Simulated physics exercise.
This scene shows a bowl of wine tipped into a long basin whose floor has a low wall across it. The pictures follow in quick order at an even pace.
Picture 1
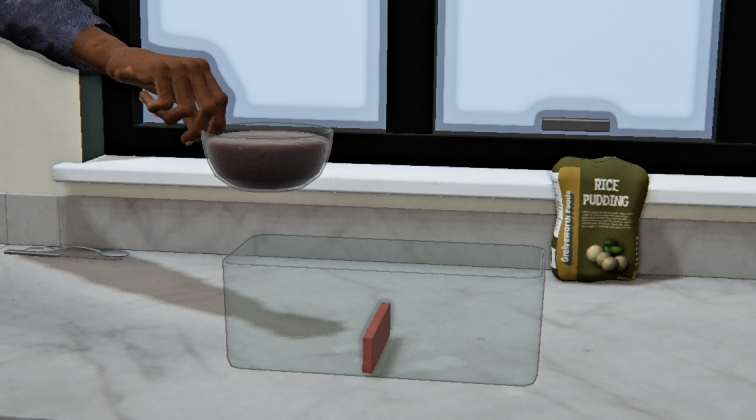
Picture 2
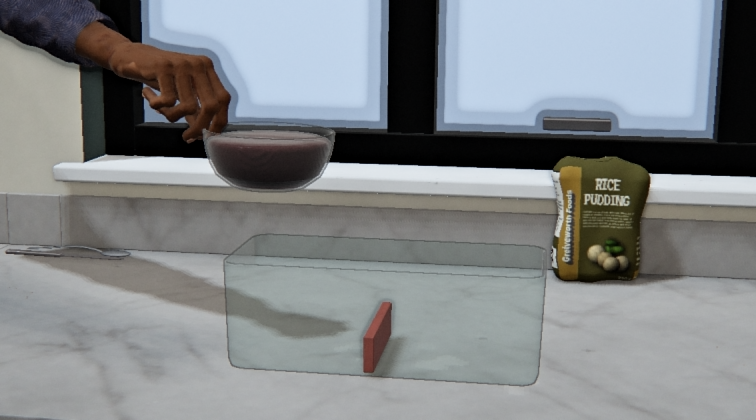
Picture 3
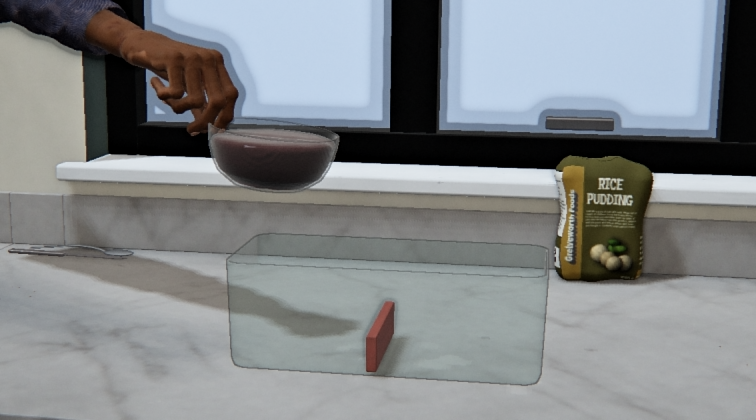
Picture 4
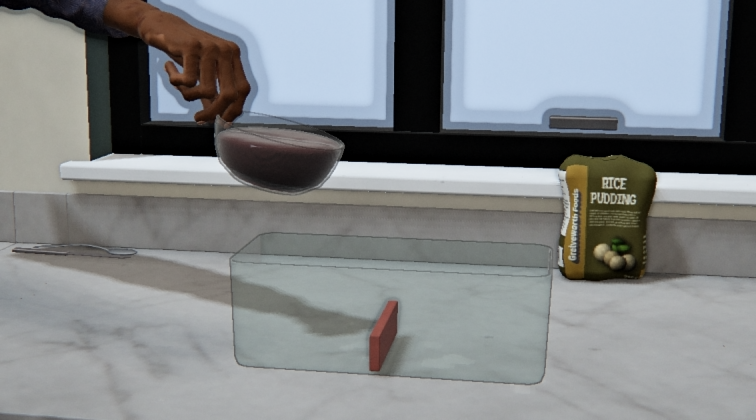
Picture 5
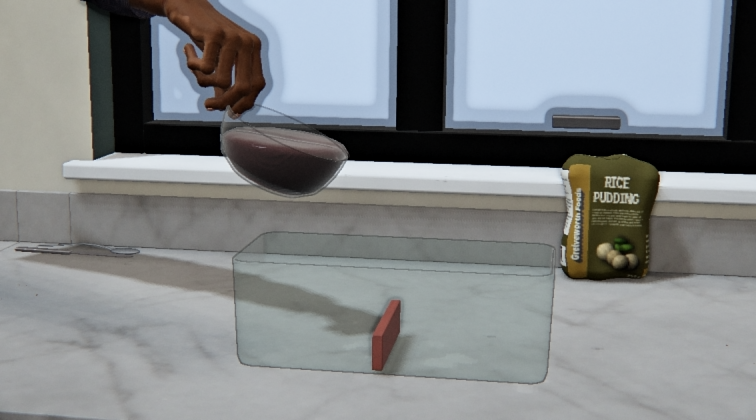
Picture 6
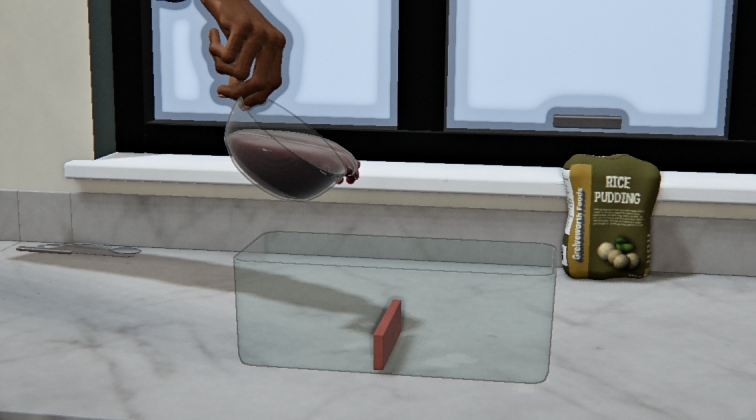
Glass bowl of dark wine tilting rightward in a person's hand above a clear basin, liquid starting over the bowl's right rim.
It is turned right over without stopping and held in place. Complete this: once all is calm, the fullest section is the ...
The fullest section is the left one.
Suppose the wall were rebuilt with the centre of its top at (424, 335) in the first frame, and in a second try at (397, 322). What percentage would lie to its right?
Try 1: Some 35 %; try 2: 15 %.
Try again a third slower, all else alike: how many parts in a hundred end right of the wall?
Roughly 50 in a hundred.
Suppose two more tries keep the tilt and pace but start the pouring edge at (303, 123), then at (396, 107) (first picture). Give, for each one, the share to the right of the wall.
In order, roughly 15 percent and 80 percent.
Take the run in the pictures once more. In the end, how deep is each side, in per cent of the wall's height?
About 40 per cent on the left and 20 per cent on the right.
A moment on, the tilt is 108° and 5 per cent is still to pour, 46 is left of the wall and 33 right of it.
Next, the tilt is 118° and 0 per cent is still to pour, 60 is left of the wall and 35 right of it.
Then the tilt is 118° and 0 per cent is still to pour, 60 is left of the wall and 37 right of it.
Later the tilt is 118° and 0 per cent is still to pour, 60 is left of the wall and 37 right of it.
Finally, 60 per cent lies left of the wall, 37 right of it and 3 outside.
